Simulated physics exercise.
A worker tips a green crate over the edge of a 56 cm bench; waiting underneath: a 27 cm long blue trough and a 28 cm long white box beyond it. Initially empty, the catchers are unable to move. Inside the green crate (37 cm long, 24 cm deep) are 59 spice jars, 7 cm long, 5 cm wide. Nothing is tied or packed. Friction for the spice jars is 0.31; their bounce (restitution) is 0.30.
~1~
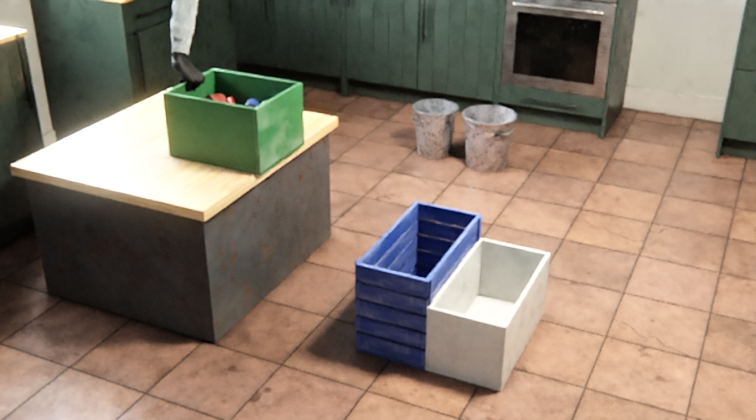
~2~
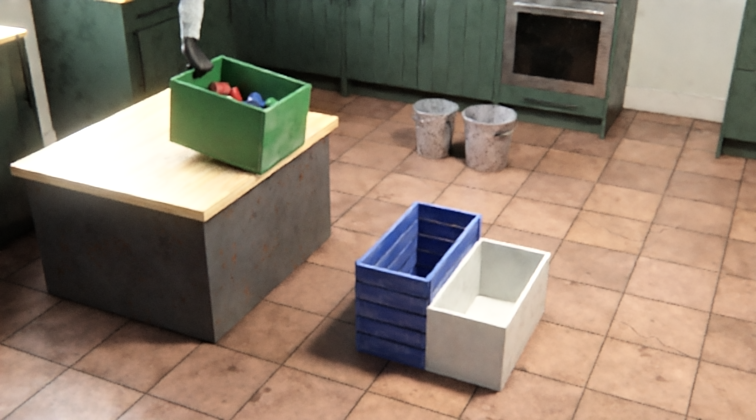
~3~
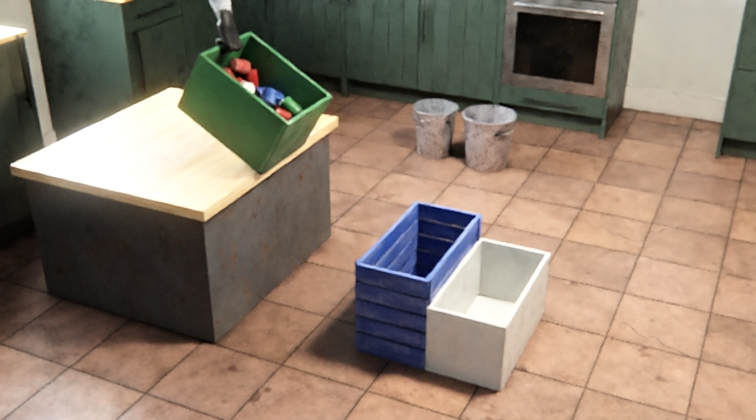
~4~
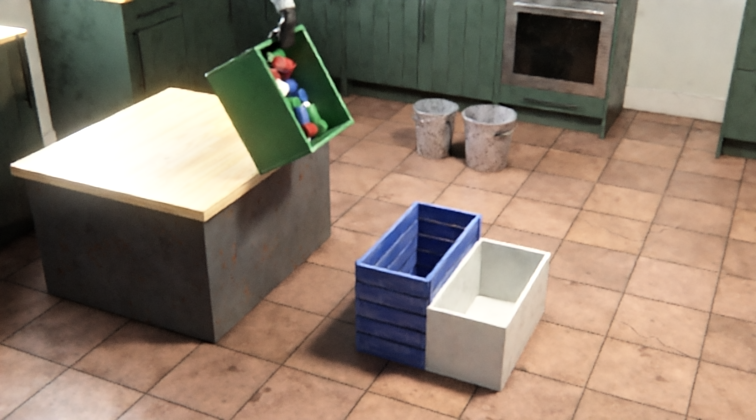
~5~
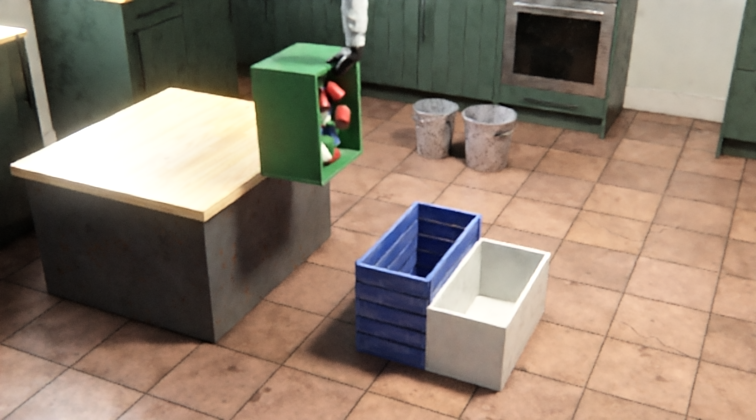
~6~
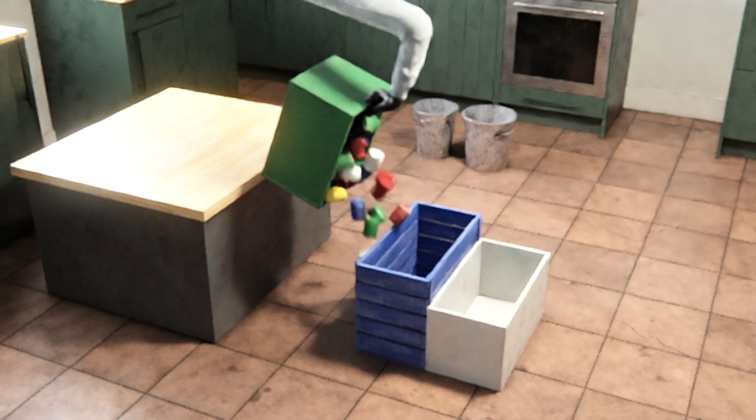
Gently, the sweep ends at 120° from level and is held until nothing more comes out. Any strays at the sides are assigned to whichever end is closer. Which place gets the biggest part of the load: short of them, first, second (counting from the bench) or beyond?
Before.
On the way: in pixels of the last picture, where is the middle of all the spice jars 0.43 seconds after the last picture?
Centre estimate - approximately (371, 289).
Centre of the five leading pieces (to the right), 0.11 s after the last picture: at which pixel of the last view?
Near (412, 229) in pixels.
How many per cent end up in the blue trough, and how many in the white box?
Roughly 25 % for the first place and 0 % for the second.
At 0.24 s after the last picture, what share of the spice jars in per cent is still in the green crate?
Roughly 25 per cent is still inside.
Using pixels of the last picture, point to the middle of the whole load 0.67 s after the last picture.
Look around pixel (375, 295).
Then, 0.11 s after the last picture, tilt 118°; 32 still in the green crate, 1 in the blue trough, 1 on the ground short of the blue trough and 25 in the air.
Then, 0.24 s after the last picture, tilt 120°; 16 still in the green crate, 7 in the blue trough, 9 on the ground short of the blue trough and 27 in the air.
Then, 0.43 s after the last picture, tilt 120°; 1 still in the green crate, 14 in the blue trough, 27 on the ground short of the blue trough and 17 in the air.
Outcome (0.67 s after the last picture), 15 in the blue trough and 44 on the ground short of the blue trough.
